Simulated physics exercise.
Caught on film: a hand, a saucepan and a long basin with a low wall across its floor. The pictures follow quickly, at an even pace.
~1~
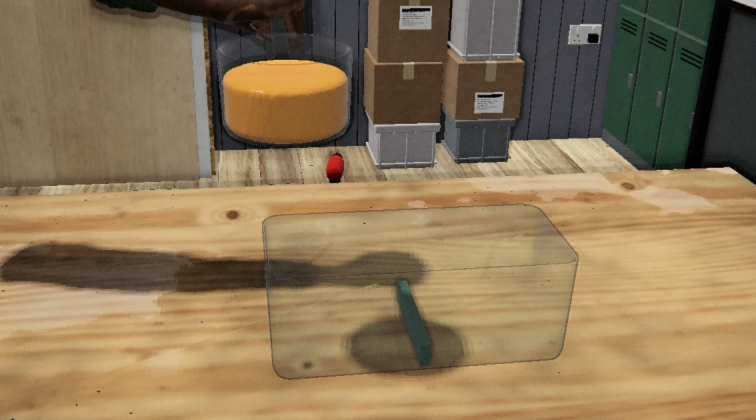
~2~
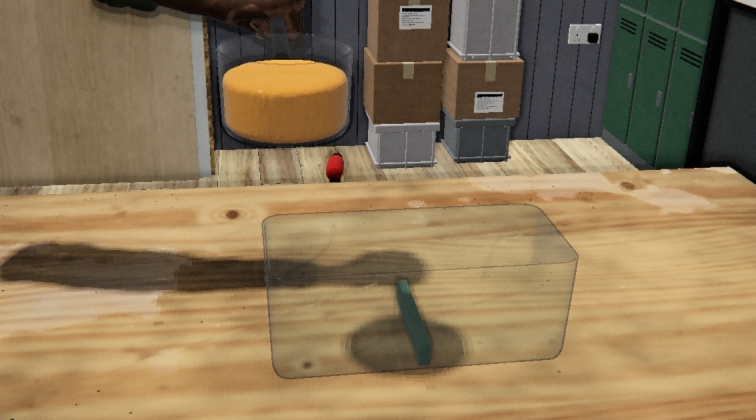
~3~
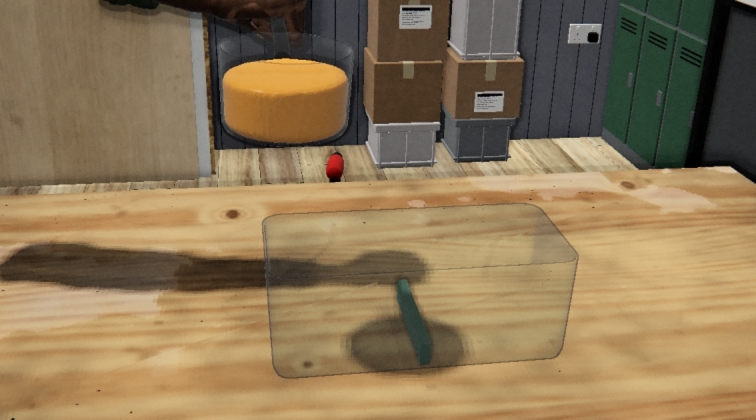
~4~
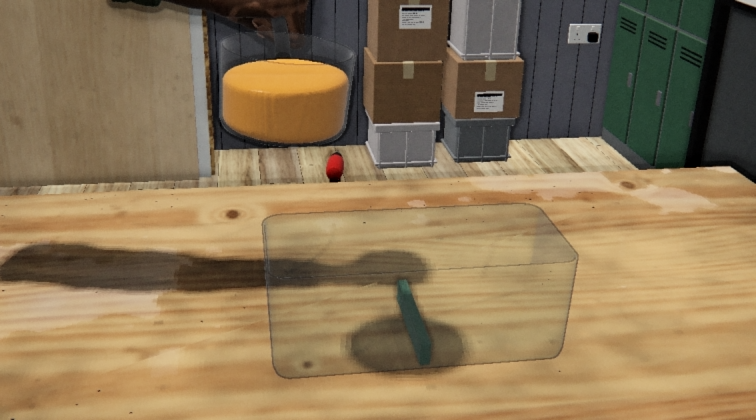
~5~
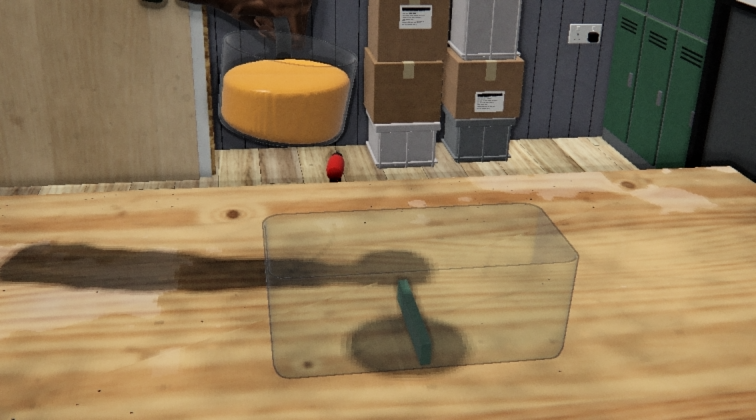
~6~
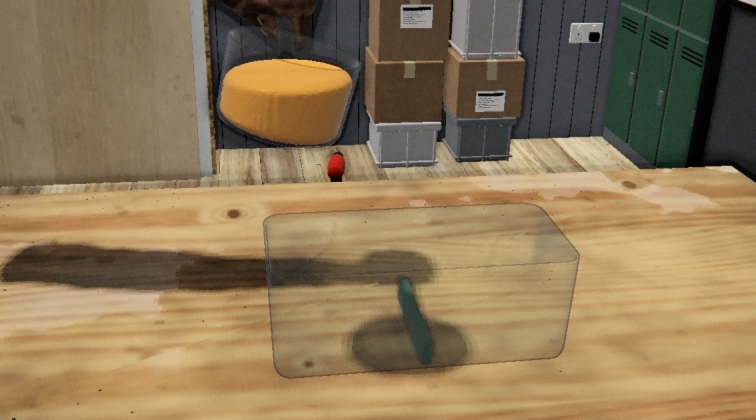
In a room with a plank floor, stacked boxes by a dark panelled wall and green lockers at right, the view looks slightly down across a wooden tabletop. A clear long basin with a low teal wall across its floor sits on the table, and beyond it, at upper left, a dark hand holds a clear saucepan of orange liquid. The hand slowly tilts the saucepan rightward, while the camera stays still.
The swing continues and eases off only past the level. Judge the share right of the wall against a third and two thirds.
In the end from a third to two thirds is right of the wall.
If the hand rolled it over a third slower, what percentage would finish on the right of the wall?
It comes to 55 per cent or so.
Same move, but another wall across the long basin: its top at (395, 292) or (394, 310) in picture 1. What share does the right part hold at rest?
First some 70, then 70 per cent.
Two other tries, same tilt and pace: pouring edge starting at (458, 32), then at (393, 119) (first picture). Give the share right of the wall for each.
About 80 and 75 per cent.
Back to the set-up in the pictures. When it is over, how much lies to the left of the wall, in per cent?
About 50 per cent.
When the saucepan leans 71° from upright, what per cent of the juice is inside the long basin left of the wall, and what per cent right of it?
Near 5 on the left, 0 on the right.
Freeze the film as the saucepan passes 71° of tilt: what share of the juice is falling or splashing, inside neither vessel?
Near 30 %.
A moment on, the saucepan is tipped part way and 69 per cent is still to pour, 3 is left of the wall and 0 right of it.
Next, the saucepan is tipped right over and 14 per cent is still to pour, 23 is left of the wall and 46 right of it.
Then the saucepan is tipped right over and 1 per cent is still to pour, 47 is left of the wall and 49 right of it.
Later the saucepan is tipped right over and 0 per cent is still to pour, 49 is left of the wall and 50 right of it.
At rest 49 per cent lies left of the wall, 50 right of it and 1 outside.
